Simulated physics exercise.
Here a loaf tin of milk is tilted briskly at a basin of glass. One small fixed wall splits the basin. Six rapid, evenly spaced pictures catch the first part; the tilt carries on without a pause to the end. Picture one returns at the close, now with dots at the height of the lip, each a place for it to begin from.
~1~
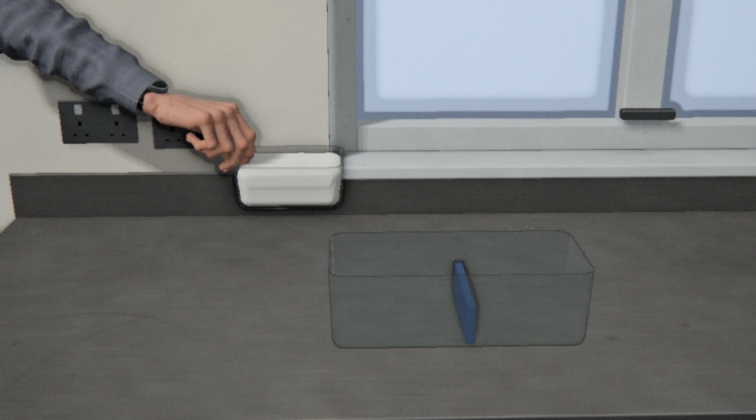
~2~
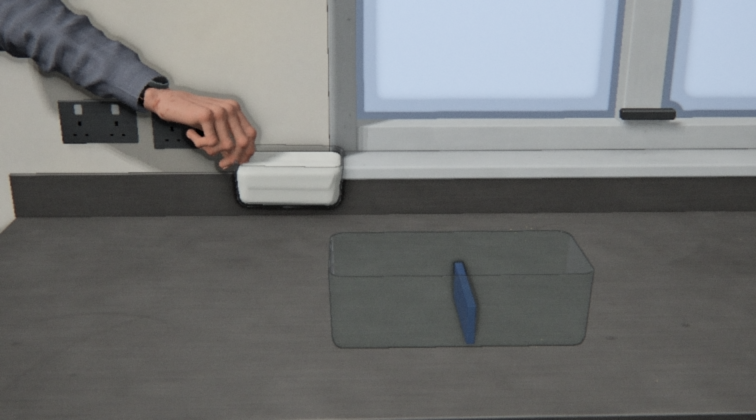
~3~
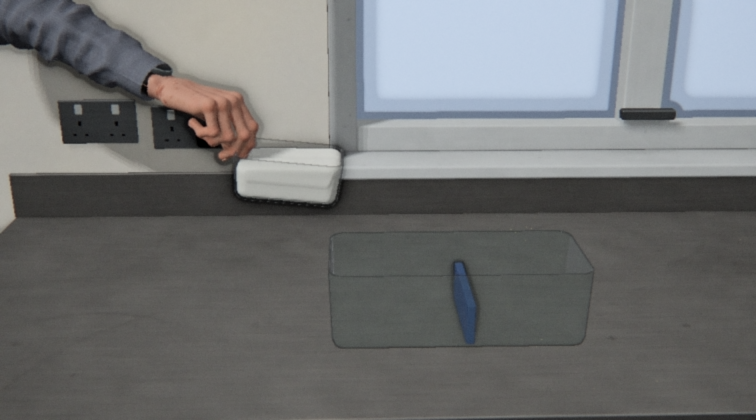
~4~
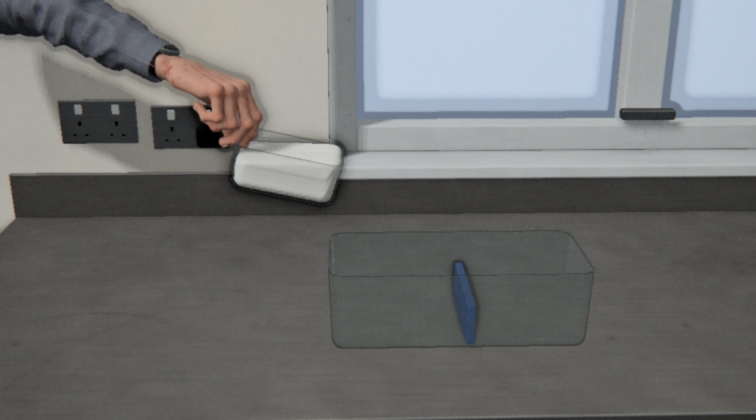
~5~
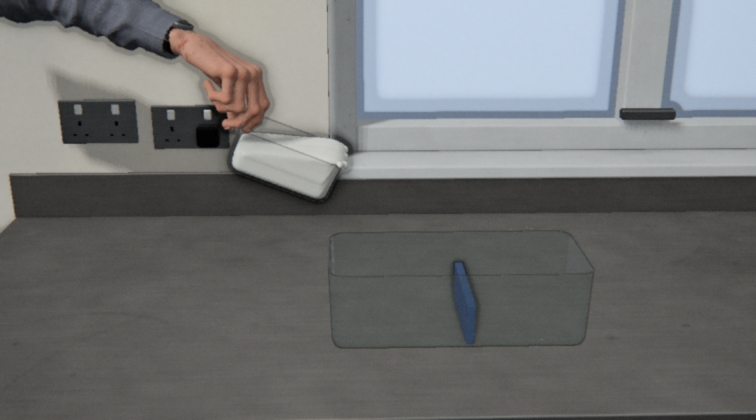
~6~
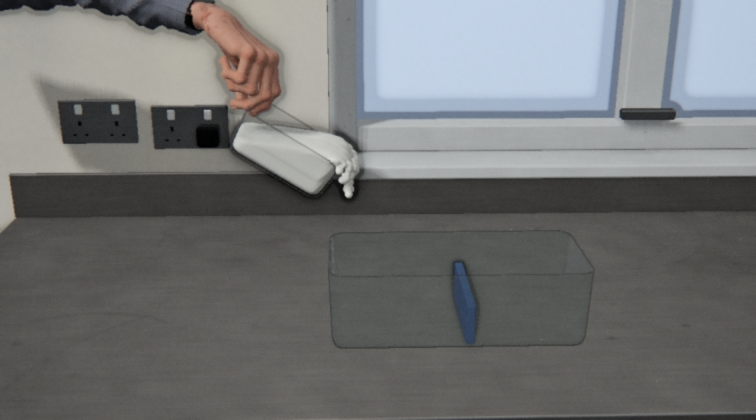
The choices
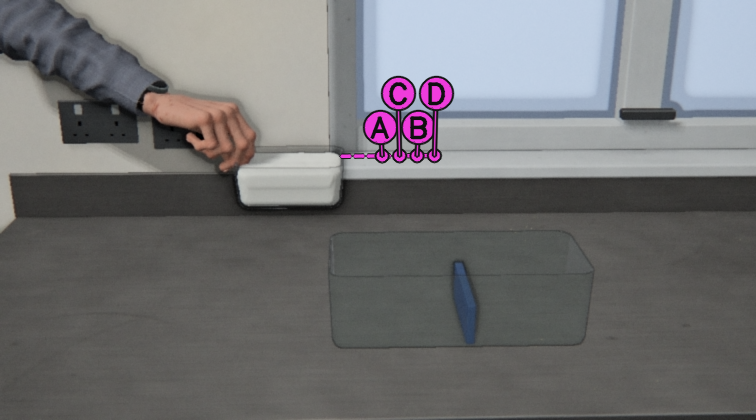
On a grey counter by a window, a hand tilted a loaf tin of white liquid to the right, slowly at first, then more steeply, until some ran over its lip above a glass basin.
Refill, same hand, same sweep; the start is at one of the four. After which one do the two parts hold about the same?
Dot A.
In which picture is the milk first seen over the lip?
Picture 5.
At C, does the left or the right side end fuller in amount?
More ends on the right.
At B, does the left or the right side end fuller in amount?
The right one.
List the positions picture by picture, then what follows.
In the first picture, upright, lip at (341, 156); basin from (332, 345) to (585, 342); top of the wall at (465, 283); nothing has left yet.
In the second picture, upright, lip at (341, 156); nothing has left yet.
In the third picture, tipped about 6°, lip at (341, 156); nothing has left yet.
In the fourth picture, tipped about 12°, lip at (341, 156); nothing has left yet.
In the fifth picture, tipped about 22°, lip at (341, 156); milk is over the lip, down to (345, 159).
In the sixth picture, tipped about 32°, lip at (341, 156); milk is over the lip, down to (349, 188).
On the marked copy, A at (382, 155); B at (417, 155); C at (399, 155); D at (434, 155).
If A is chosen, about 48 % ends left of the wall and 50 % right of it.
If B is chosen, about 15 % ends left of the wall and 83 % right of it; 3 % is lost outside.
If C is chosen, about 27 % ends left of the wall and 71 % right of it; 3 % is lost outside.
If D is chosen, about 4 % ends left of the wall and 94 % right of it.
